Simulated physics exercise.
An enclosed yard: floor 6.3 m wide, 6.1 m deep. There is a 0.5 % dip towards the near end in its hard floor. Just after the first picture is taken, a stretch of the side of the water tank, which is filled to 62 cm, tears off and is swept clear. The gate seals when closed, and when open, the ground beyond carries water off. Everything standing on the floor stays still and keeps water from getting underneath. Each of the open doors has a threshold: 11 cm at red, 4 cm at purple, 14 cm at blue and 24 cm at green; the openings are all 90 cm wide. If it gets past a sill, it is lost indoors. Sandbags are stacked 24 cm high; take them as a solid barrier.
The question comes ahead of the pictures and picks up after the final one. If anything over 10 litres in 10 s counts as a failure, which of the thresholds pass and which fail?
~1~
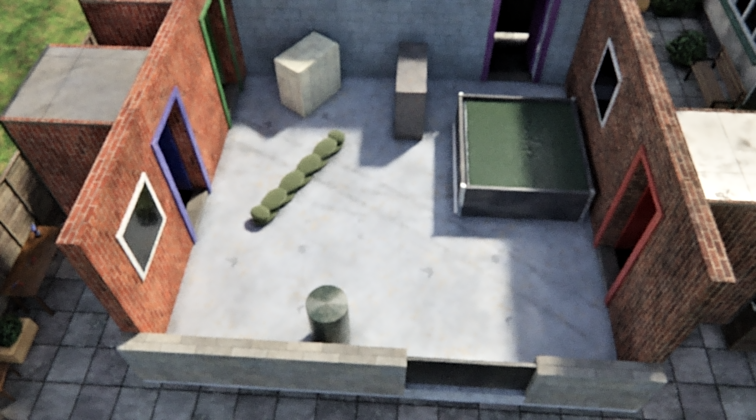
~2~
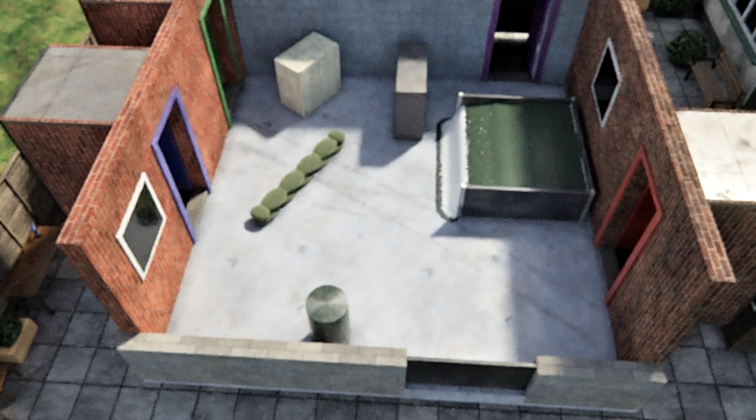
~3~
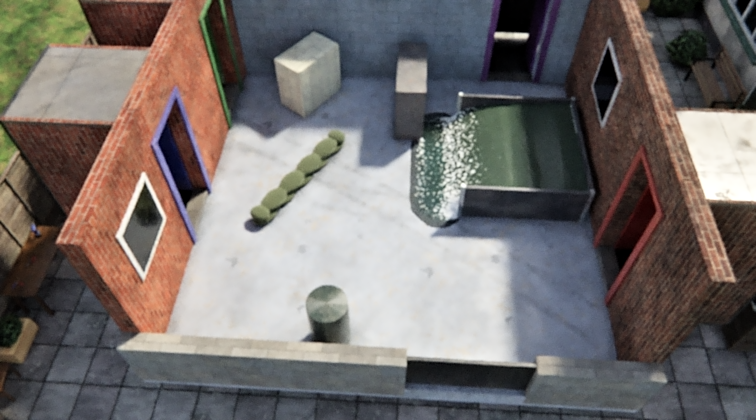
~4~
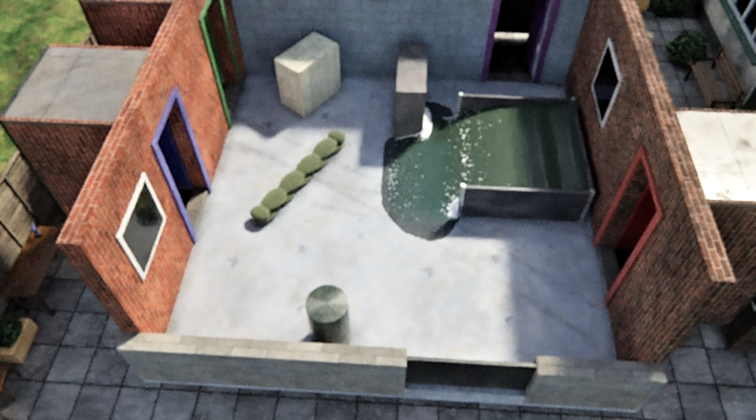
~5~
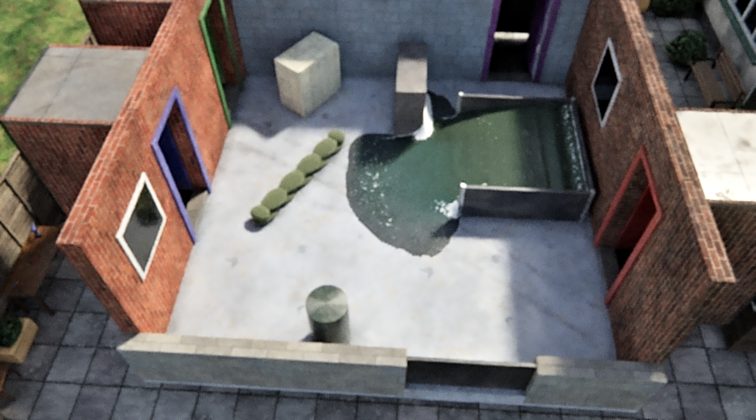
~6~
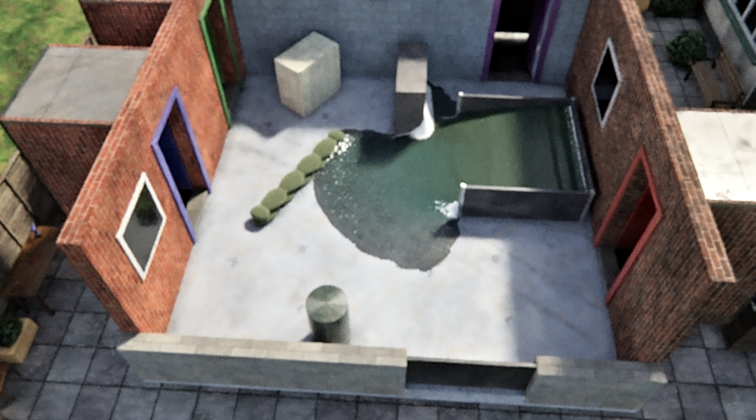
The red door passes. The purple door fails. The blue door passes. The green door passes.
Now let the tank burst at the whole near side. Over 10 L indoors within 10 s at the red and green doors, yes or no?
Checking each door against the limit: Red tops it, green does not exceed it.
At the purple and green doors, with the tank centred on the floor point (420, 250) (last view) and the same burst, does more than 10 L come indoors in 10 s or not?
So the purple door keeps within it and the green door keeps within it.
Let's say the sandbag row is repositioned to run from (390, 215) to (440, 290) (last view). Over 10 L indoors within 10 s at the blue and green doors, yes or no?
Blue exceeded, green within the limit.
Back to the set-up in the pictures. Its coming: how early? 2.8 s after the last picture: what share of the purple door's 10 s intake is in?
I'd put it at about 15 per cent by that point.
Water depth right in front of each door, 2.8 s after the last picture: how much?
Readings (cm): Red = 0; purple = 5; blue = 6; green = 6.
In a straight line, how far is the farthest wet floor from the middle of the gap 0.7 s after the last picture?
That comes to near 4.0 m out.
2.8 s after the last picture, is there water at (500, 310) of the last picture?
Looks like it's not yet wet.
Then, 0.7 s after the last picture water covers 35 % of the floor and is deepest (40 cm) near (426, 135); red door not reached, purple door 3 cm at the sill, 0 L in, blue door not reached, green door not reached.
Then, 1.5 s after the last picture water covers 60 % of the floor and is deepest (32 cm) near (333, 161); red door not reached, purple door 7 cm at the sill, 0 L in, blue door 7 cm at the sill, 0 L in, green door 3 cm at the sill, 0 L in.
Then, 2.8 s after the last picture water covers 65 % of the floor and is deepest (30 cm) near (173, 357); red door not reached, purple door 5 cm at the sill, 4 L in, blue door 6 cm at the sill, 0 L in, green door 6 cm at the sill, 0 L in.
Then, 5.3 s after the last picture water covers 85 % of the floor and is deepest (16 cm) near (186, 358); red door 1 cm at the sill, 0 L in, purple door 8 cm at the sill, 14 L in, blue door 11 cm at the sill, 0 L in, green door 6 cm at the sill, 0 L in.
Then, 9.3 s after the last picture water covers 95 % of the floor and is deepest (14 cm) near (288, 90); red door 9 cm at the sill, 0 L in, purple door 5 cm at the sill, 27 L in, blue door 6 cm at the sill, 0 L in, green door 13 cm at the sill, 0 L in.
